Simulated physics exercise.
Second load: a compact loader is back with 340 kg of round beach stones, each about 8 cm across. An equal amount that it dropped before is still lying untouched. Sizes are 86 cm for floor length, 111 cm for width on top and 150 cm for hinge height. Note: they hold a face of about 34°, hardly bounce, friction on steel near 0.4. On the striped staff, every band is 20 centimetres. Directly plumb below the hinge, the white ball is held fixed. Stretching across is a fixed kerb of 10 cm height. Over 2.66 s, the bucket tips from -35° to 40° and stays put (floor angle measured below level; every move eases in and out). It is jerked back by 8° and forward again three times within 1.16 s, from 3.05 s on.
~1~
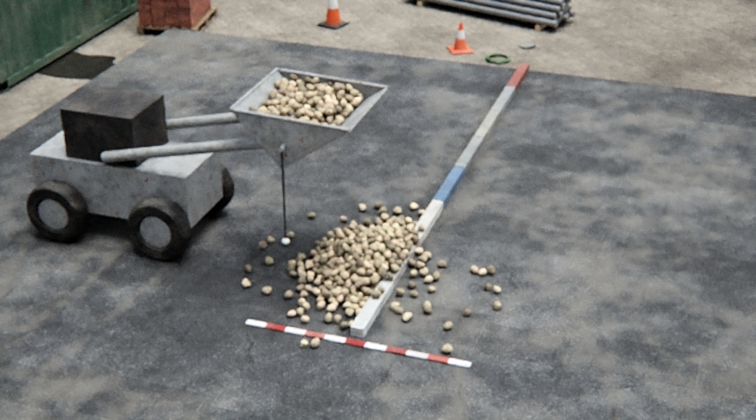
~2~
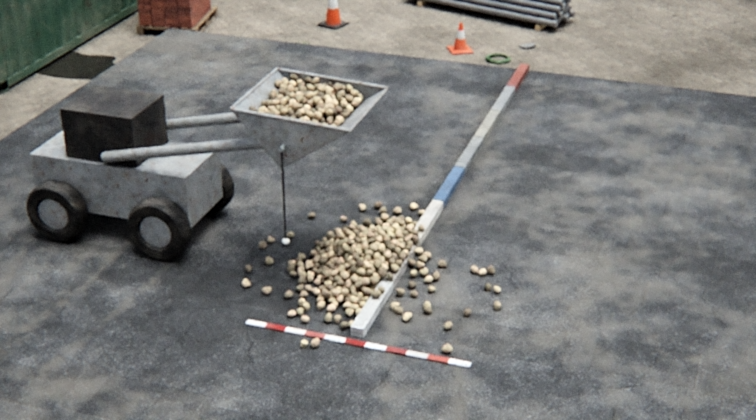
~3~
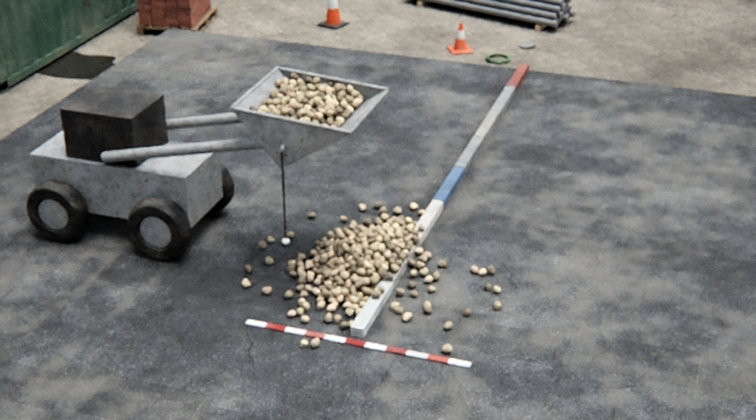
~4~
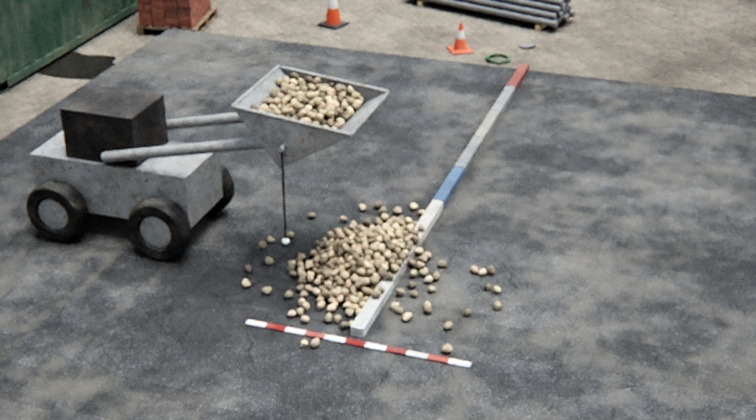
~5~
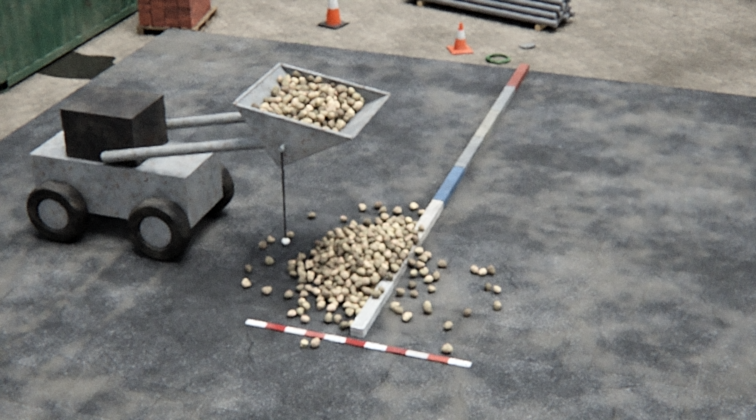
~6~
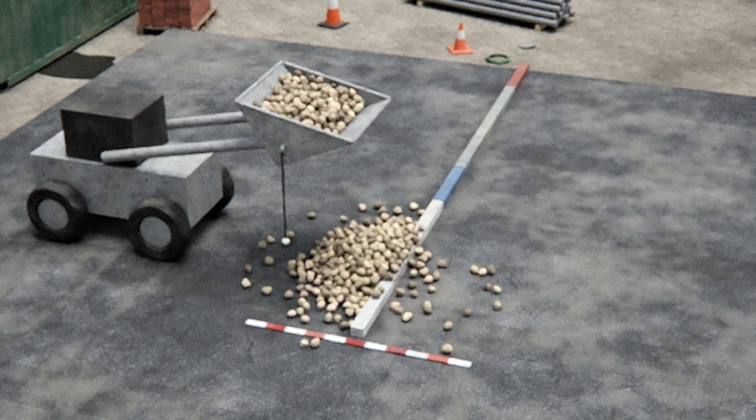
A small grey loader stood still on the dark ground, its raised bucket full of round stones slowly tilting a little down to the right, while the stone pile beside the long striped bar stayed put.
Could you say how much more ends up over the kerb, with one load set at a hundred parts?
I'd put it at 71 parts in every hundred.
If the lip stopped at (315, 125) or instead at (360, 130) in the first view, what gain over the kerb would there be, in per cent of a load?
First place about 15 %, second about 85 %.
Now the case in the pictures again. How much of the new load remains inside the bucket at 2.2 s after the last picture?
Around 0 in a hundred.
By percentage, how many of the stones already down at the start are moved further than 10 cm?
Estimate: 10 %, roughly.
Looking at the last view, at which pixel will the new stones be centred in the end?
Centre: Approx. (422, 269).
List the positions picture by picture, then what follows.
The first picture shows lip at (349, 130), floor tilted -35°, highest stones at (306, 86). The earlier load is highest near (369, 249), 23 cm above ground level, 94 % on this side of the kerb, 6 % over the kerb.
In the second picture, the bucket is at -35°, its lip at (350, 131); the top of the load is at (307, 86).
The third picture shows lip at (350, 132), floor tilted -33°, highest stones at (307, 86).
In the fourth picture, the bucket is at -31°, its lip at (351, 135); the top of the load is at (303, 85).
In the fifth picture, the bucket is at -29°, its lip at (352, 138); the top of the load is at (294, 82).
The sixth picture shows lip at (353, 142), floor tilted -25°, highest stones at (295, 80).
Then, 1.4 s after the last picture the floor is at 28°; in per cent of one load, 77 in the bucket, 117 on this side of the kerb, 6 over the kerb; the foremost stones are at (478, 300).
Then, 2.2 s after the last picture the floor is at 40°; in per cent of one load, 0 in the bucket, 144 on this side of the kerb, 56 over the kerb; the foremost stones are at (502, 285).
Then, 4.1 s after the last picture the floor is at 40°; in per cent of one load, 0 in the bucket, 122 on this side of the kerb, 77 over the kerb; the foremost stones are at (538, 294).
Then, 6.7 s after the last picture the floor is at 40°; in per cent of one load, 0 in the bucket, 122 on this side of the kerb, 77 over the kerb; the foremost stones are at (538, 294). Net gain over the kerb, 71.
